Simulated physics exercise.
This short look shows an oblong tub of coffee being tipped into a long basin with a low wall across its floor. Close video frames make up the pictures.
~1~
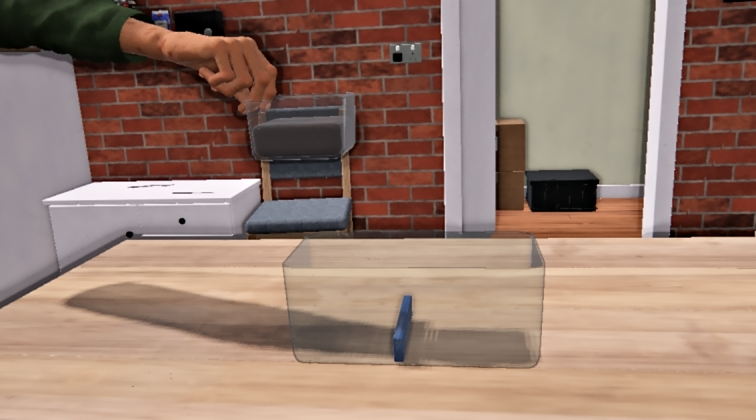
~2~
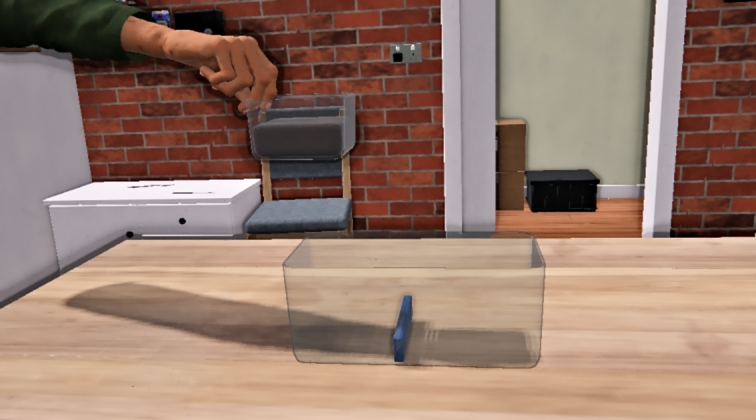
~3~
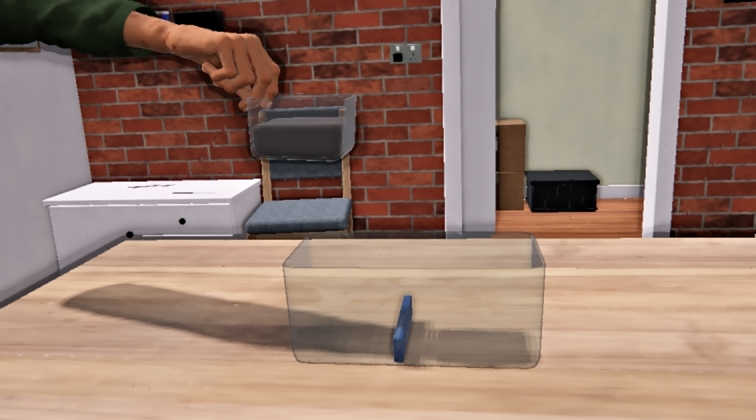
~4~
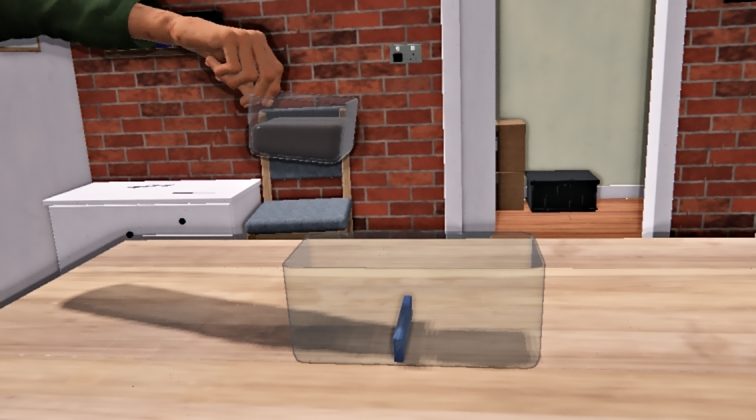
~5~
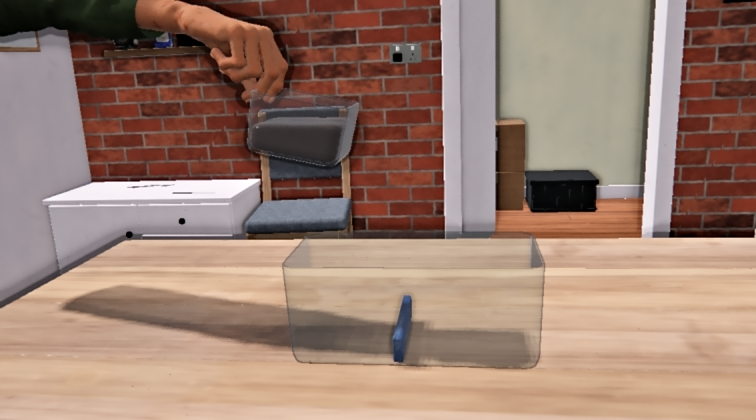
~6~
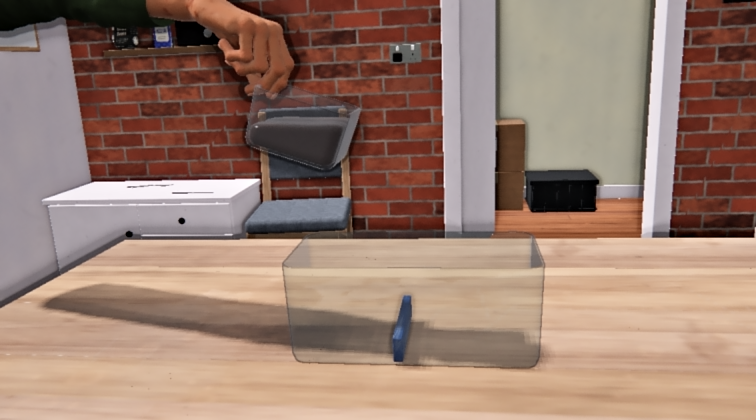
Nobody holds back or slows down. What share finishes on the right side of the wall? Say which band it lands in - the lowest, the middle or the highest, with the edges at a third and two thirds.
The right side of the wall holds a middle share, one third to two thirds.
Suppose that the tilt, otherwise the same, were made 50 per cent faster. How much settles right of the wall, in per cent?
Near 55 %.
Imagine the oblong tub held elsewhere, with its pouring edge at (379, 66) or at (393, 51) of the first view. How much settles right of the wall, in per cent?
Estimate, first then second: 90 per cent and 90 per cent.
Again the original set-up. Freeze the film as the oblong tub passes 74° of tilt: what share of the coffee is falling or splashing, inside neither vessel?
About 40 per cent.
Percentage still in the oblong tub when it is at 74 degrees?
Around 55 in a hundred.
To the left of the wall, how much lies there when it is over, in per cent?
About 45 per cent.
A moment on, the oblong tub is tipped part way and 57 per cent is still to pour, 5 is left of the wall and 0 right of it.
Next, the oblong tub is tipped on its side and 15 per cent is still to pour, 17 is left of the wall and 53 right of it.
Then the oblong tub is tipped on its side and 2 per cent is still to pour, 40 is left of the wall and 54 right of it.
Later the oblong tub is tipped on its side and 0 per cent is still to pour, 44 is left of the wall and 55 right of it.
In the end 44 per cent lies left of the wall, 55 right of it and 1 outside.
